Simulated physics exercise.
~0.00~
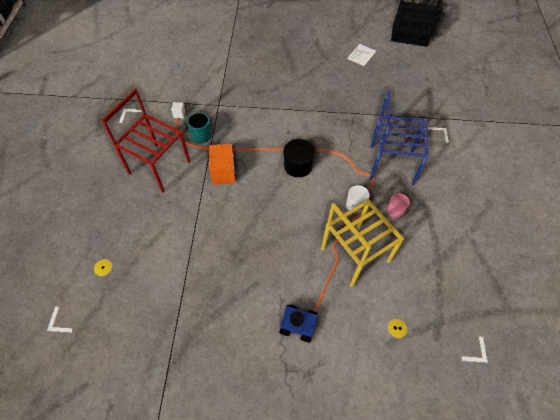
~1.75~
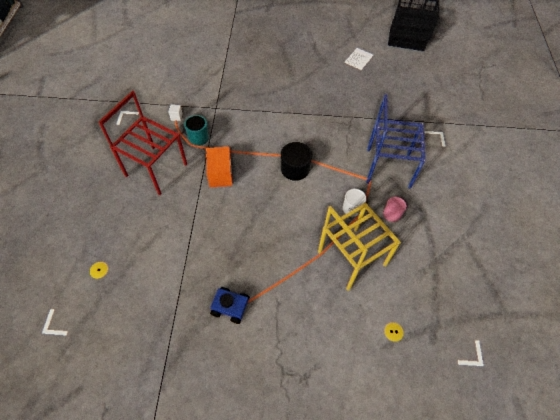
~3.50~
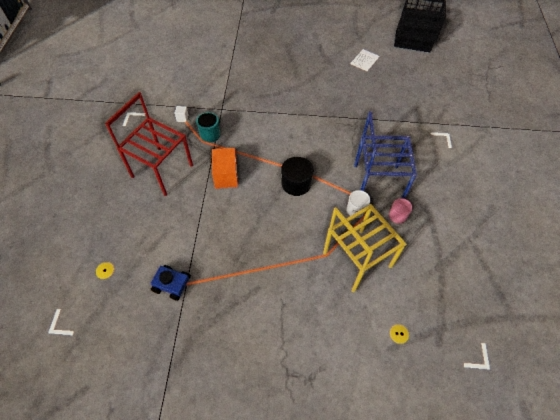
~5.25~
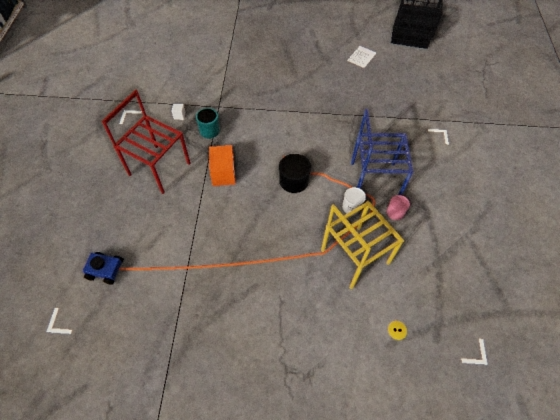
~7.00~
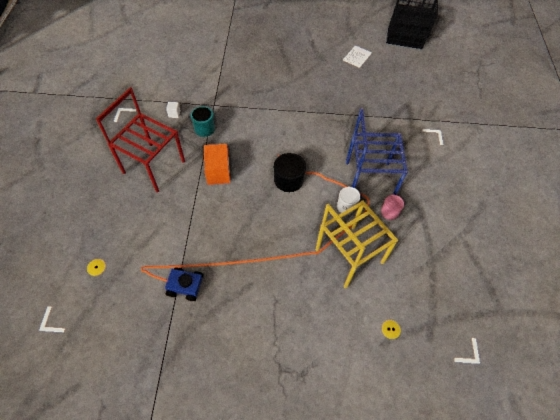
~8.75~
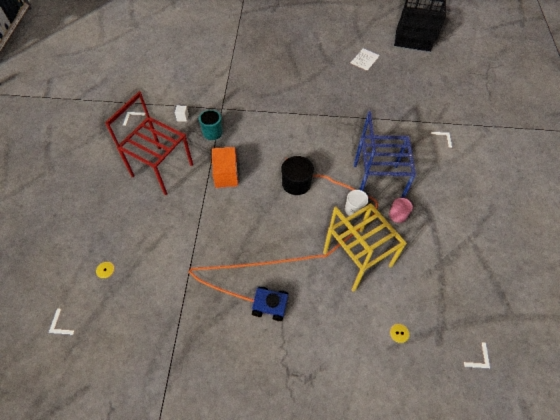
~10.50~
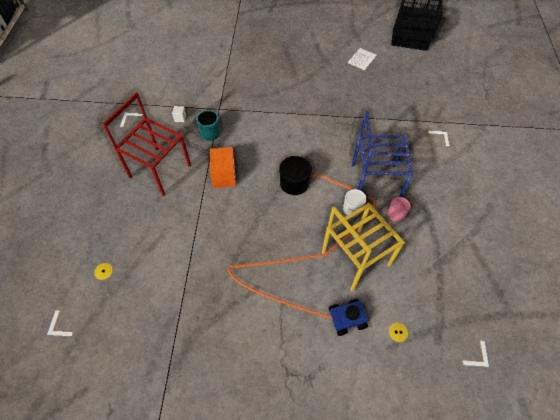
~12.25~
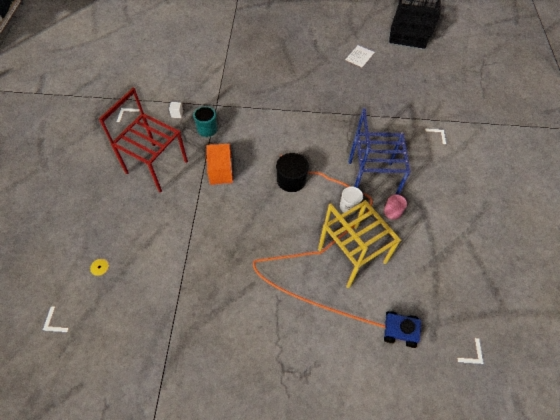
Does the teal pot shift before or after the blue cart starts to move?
The teal pot shifts after the blue cart starts to move. The cart is already driving left with the lead while the pot is still in its place.
